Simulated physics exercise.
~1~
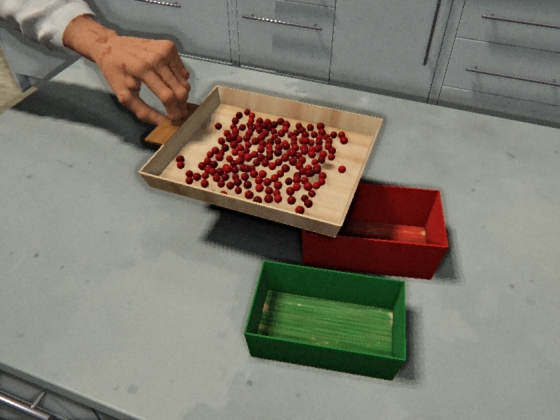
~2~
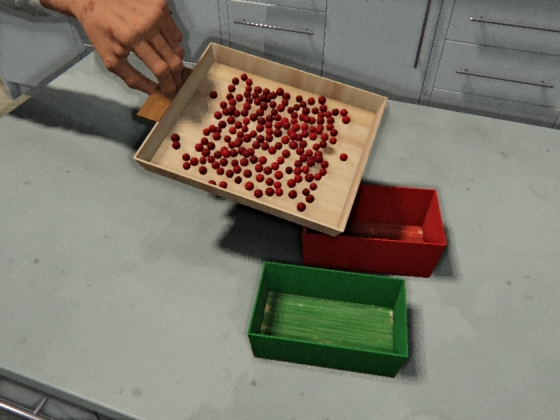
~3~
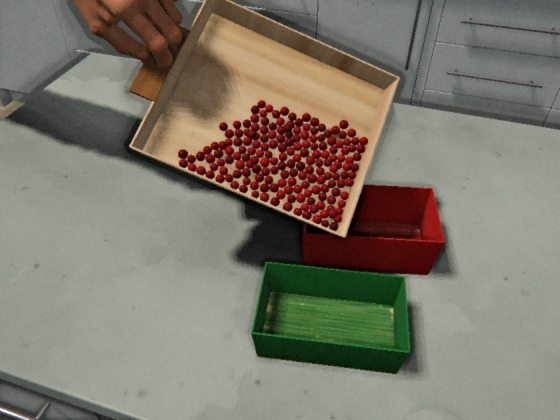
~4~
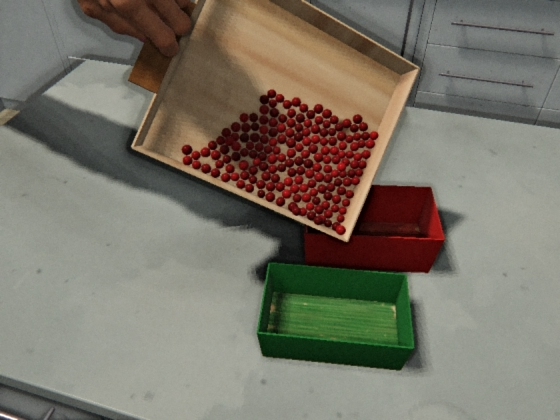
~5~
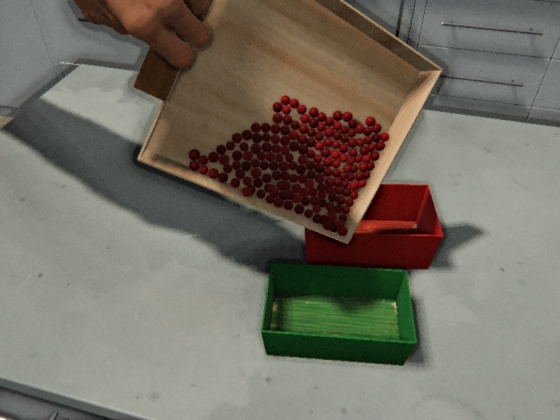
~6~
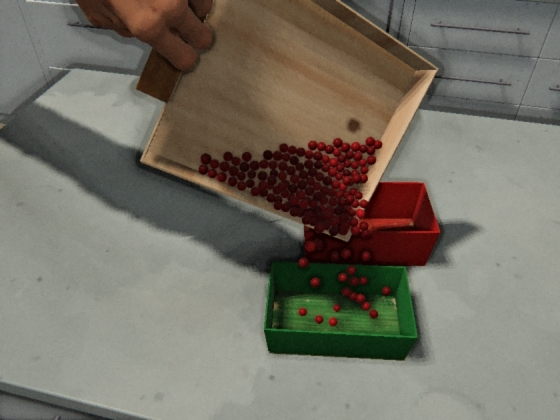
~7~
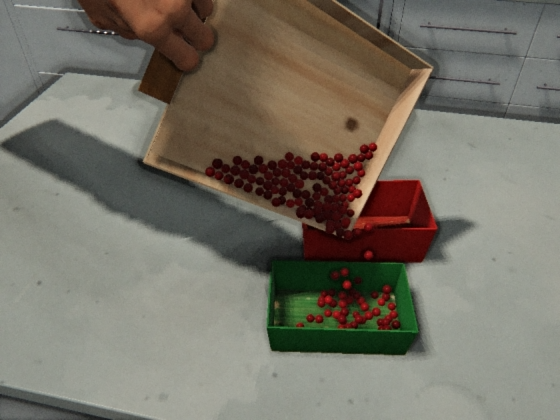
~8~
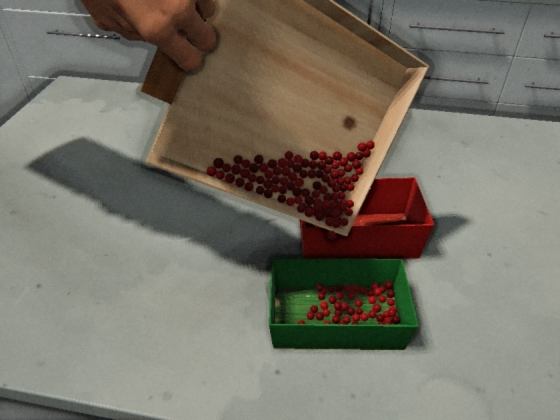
A hand tilts a wooden tray, spilling some red berries into the green tin below.
